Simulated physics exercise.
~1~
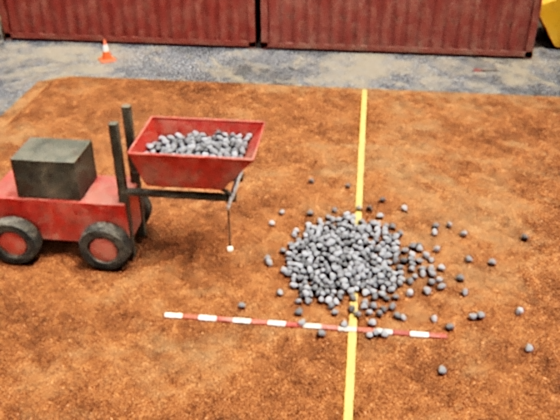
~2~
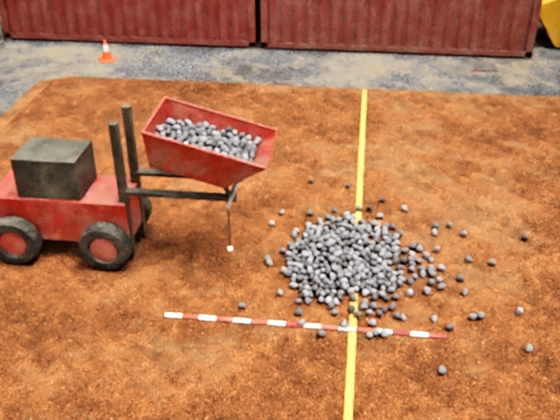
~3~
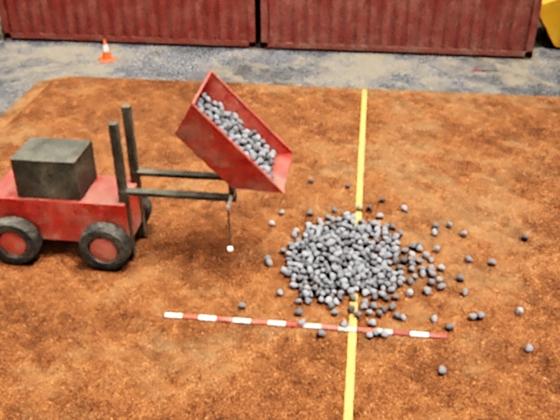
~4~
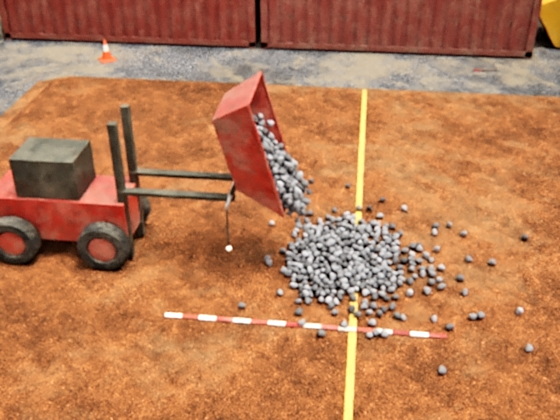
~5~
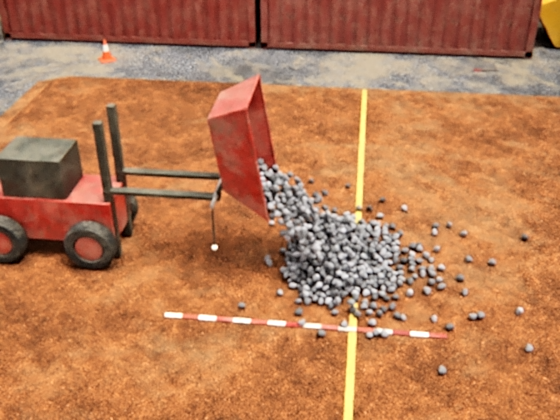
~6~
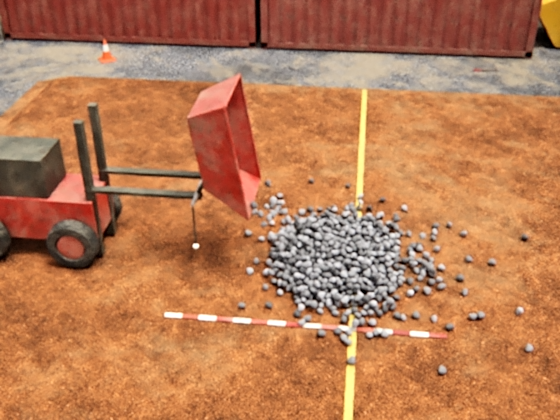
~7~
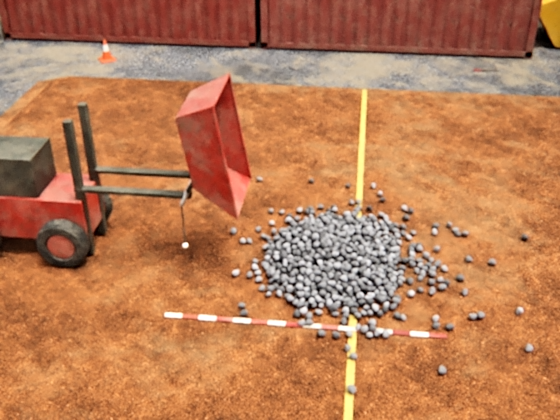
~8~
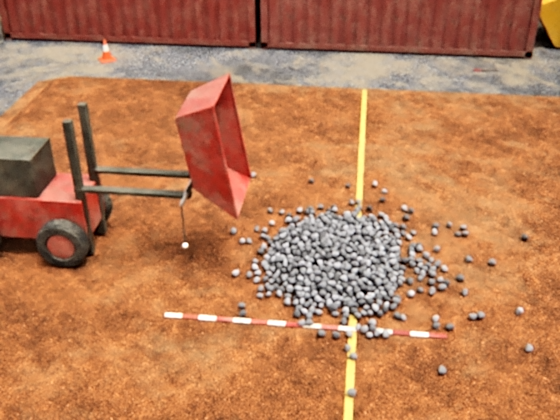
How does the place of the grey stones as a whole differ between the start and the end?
At the start the stones are split between the raised red skip on the left and the loose pile on the ground. At the end they all lie on the ground around the yellow line, so as a whole they are lower and farther right.
